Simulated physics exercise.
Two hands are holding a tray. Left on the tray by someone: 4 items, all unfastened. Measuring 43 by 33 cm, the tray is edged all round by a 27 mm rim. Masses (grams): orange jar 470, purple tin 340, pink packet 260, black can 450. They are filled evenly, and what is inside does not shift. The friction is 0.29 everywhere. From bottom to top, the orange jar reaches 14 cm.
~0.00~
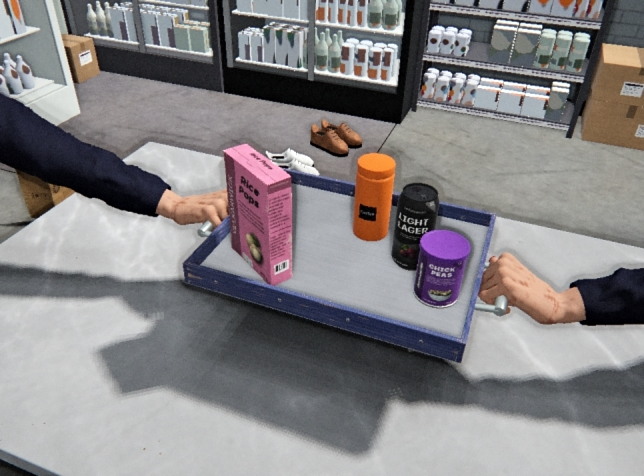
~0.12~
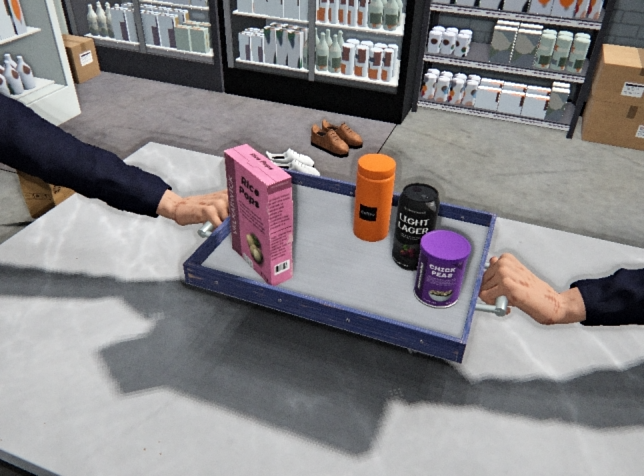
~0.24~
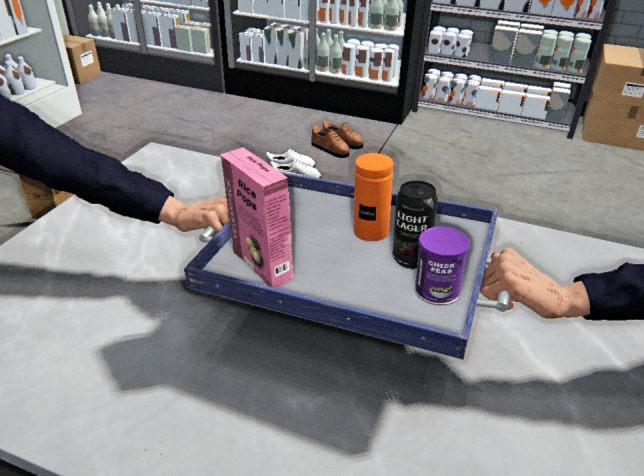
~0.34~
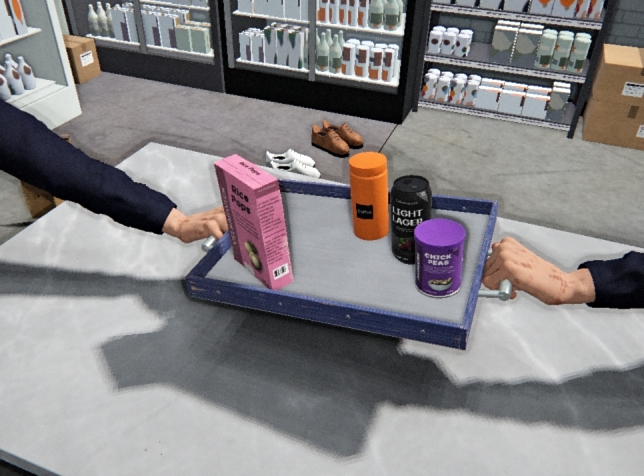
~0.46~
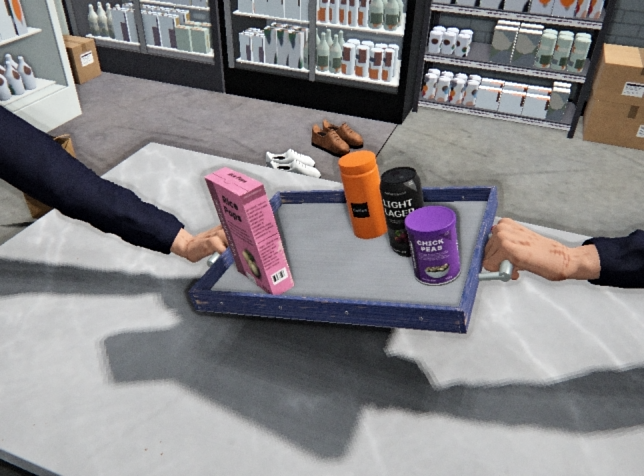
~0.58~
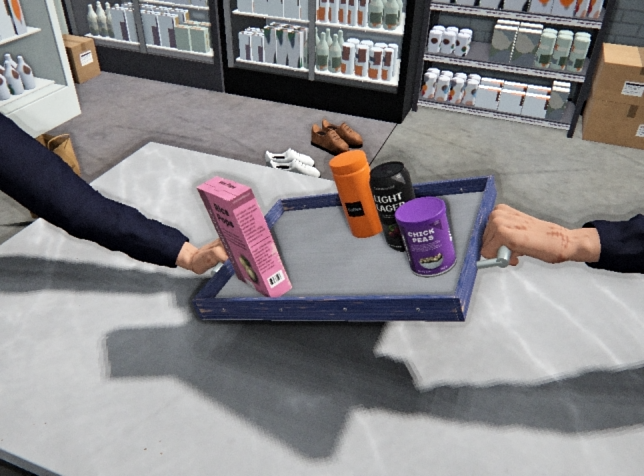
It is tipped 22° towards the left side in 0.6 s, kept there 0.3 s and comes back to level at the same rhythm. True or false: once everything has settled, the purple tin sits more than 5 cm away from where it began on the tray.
True.
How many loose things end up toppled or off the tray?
I get 2.
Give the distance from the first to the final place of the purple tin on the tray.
It ends up around 28 cm from its start.
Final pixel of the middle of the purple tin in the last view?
It ends up at about (275, 225).
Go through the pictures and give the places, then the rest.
In the first frame, tray level; purple tin (440, 269); orange jar (373, 198).
In the second frame, tray level; black can (415, 229); orange jar (374, 198).
In the third frame, tilt 2°, left edge down; pink packet (258, 219); black can (414, 226).
In the fourth frame, tilt 7°, left edge down; orange jar (369, 197); pink packet (254, 223).
In the fifth frame, tilt 15°, left edge down; black can (405, 213); orange jar (364, 195).
In the sixth frame, tilt 20°, left edge down; purple tin (427, 237); pink packet (244, 238).
After 0.88 s, tilt 22°, left edge down; purple tin slid 8 cm near (377, 239); black can slid 8 cm; orange jar slid 8 cm.
After 1.18 s, tilt 18°, left edge down; purple tin slid 25 cm near (283, 245); orange jar tipped 22° from how it sat; black can slid 26 cm.
After 1.48 s, tilt 2°, left edge down; orange jar now off the tray; purple tin slid 28 cm near (274, 226); black can tipped 74° from how it sat.
After 1.98 s, tray level; black can now off the tray; purple tin slid 28 cm near (275, 225); pink packet slid 3 cm.
At rest (2.5 s), off the tray, orange jar and black can; not toppled but over 5 cm from the start, purple tin; the last one in place, give or take 5 cm. In the last view, purple tin near (275, 225).
